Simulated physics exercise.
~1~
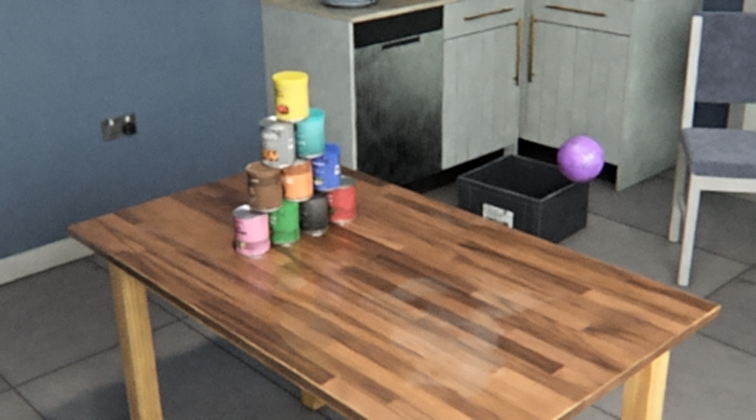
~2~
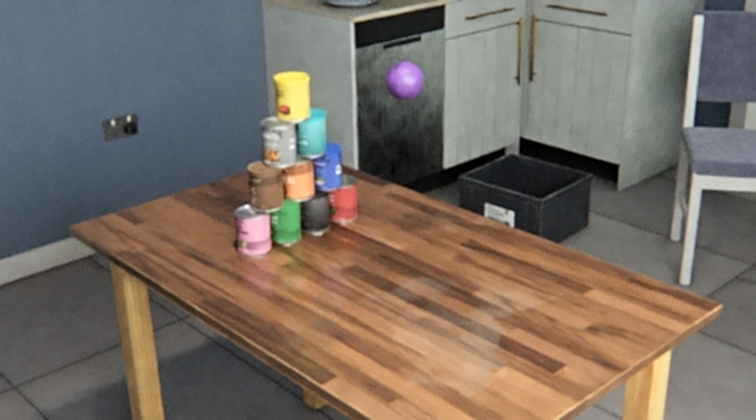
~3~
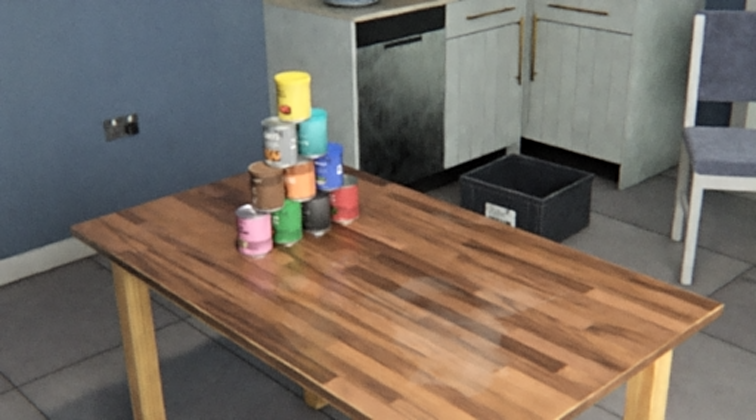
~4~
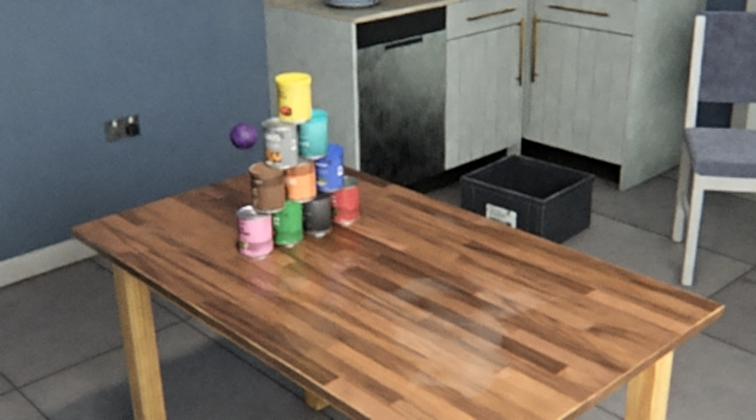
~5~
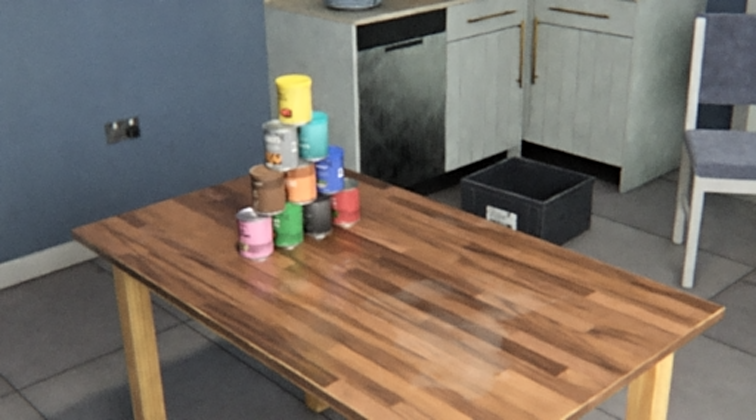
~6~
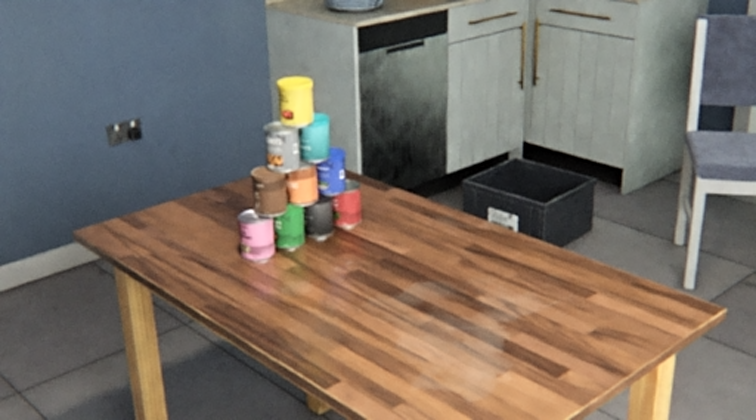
A purple ball flew leftward through the air across the kitchen, passed behind the pyramid of colourful tins stacked on a wooden table, came out on the left and dropped out of sight, leaving the whole stack standing just as it was.
